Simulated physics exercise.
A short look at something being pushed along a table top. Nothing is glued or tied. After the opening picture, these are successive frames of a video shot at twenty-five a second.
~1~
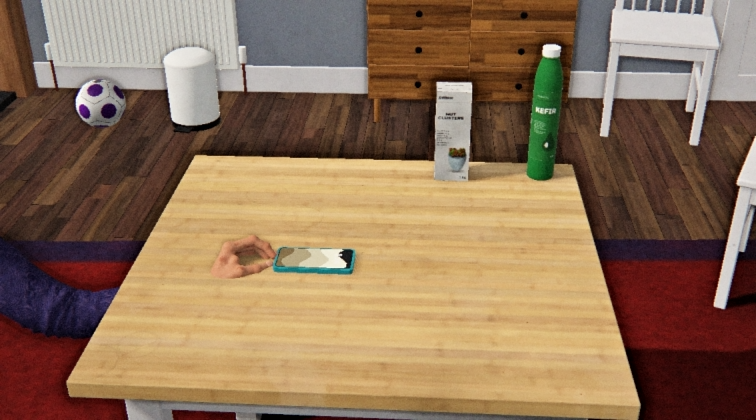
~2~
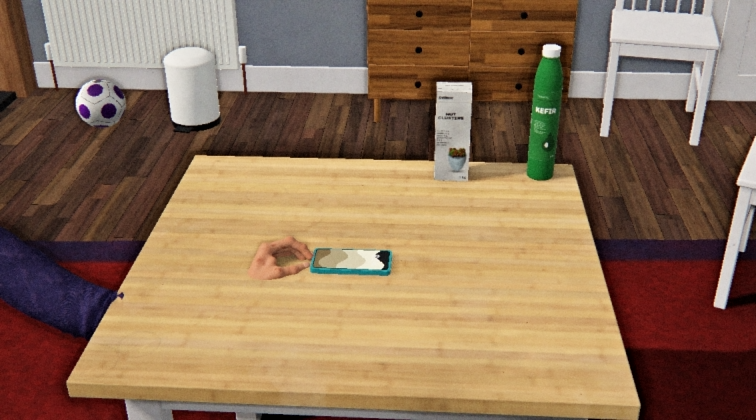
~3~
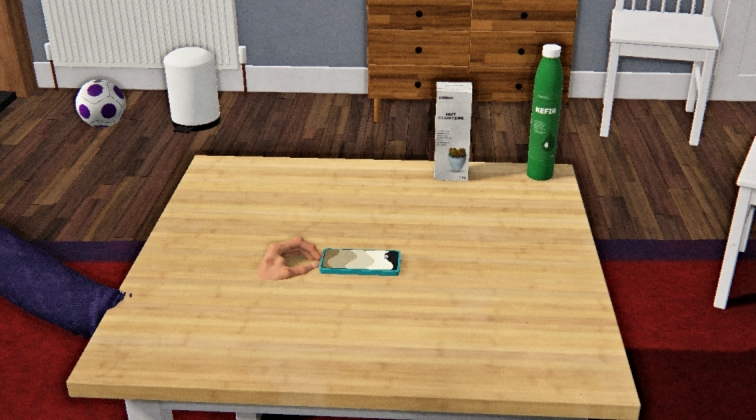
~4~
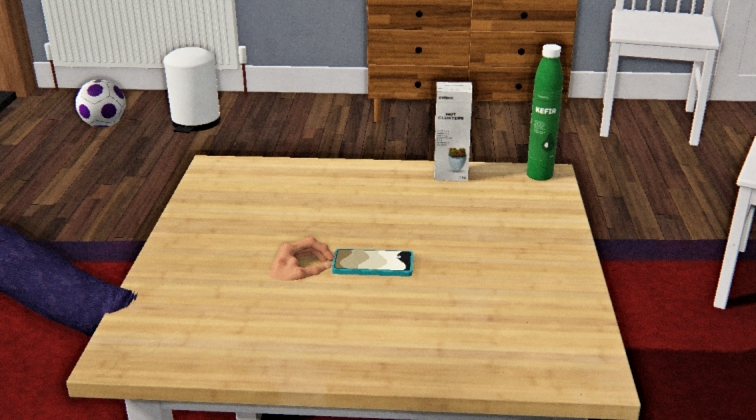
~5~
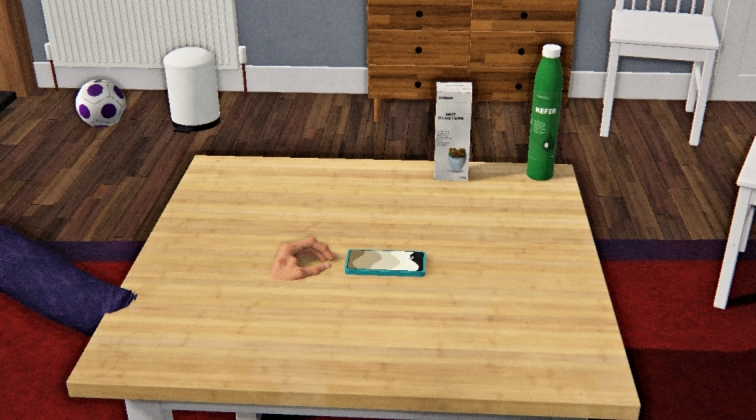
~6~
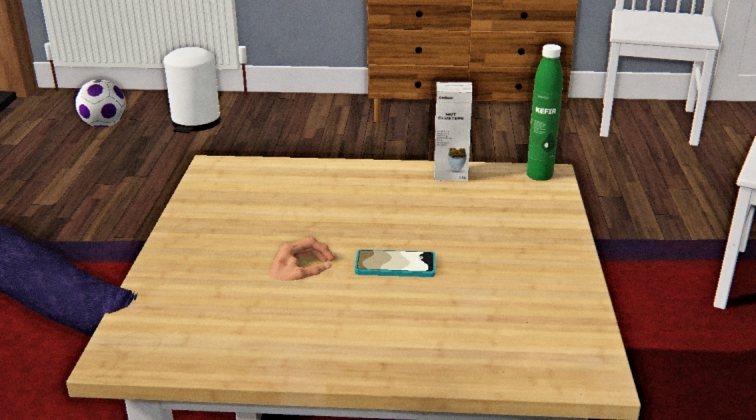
At the start, a hand touches the left end of a turquoise phone on a wooden table, with a carton and green bottle behind. The hand pushes the phone a short way to the right, then stays still while the phone slides slightly farther right, leaving a small gap between them.
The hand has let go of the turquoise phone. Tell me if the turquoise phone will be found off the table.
The turquoise phone stays on the table.
Then, 0.10 s later than the last frame, turquoise phone moved a little near (407, 263).
Then, 0.40 s later than the last frame, turquoise phone resting near (405, 265).
When it is over, moved from the start, turquoise phone. End places, in pixels of the last picture, turquoise phone near (407, 264).
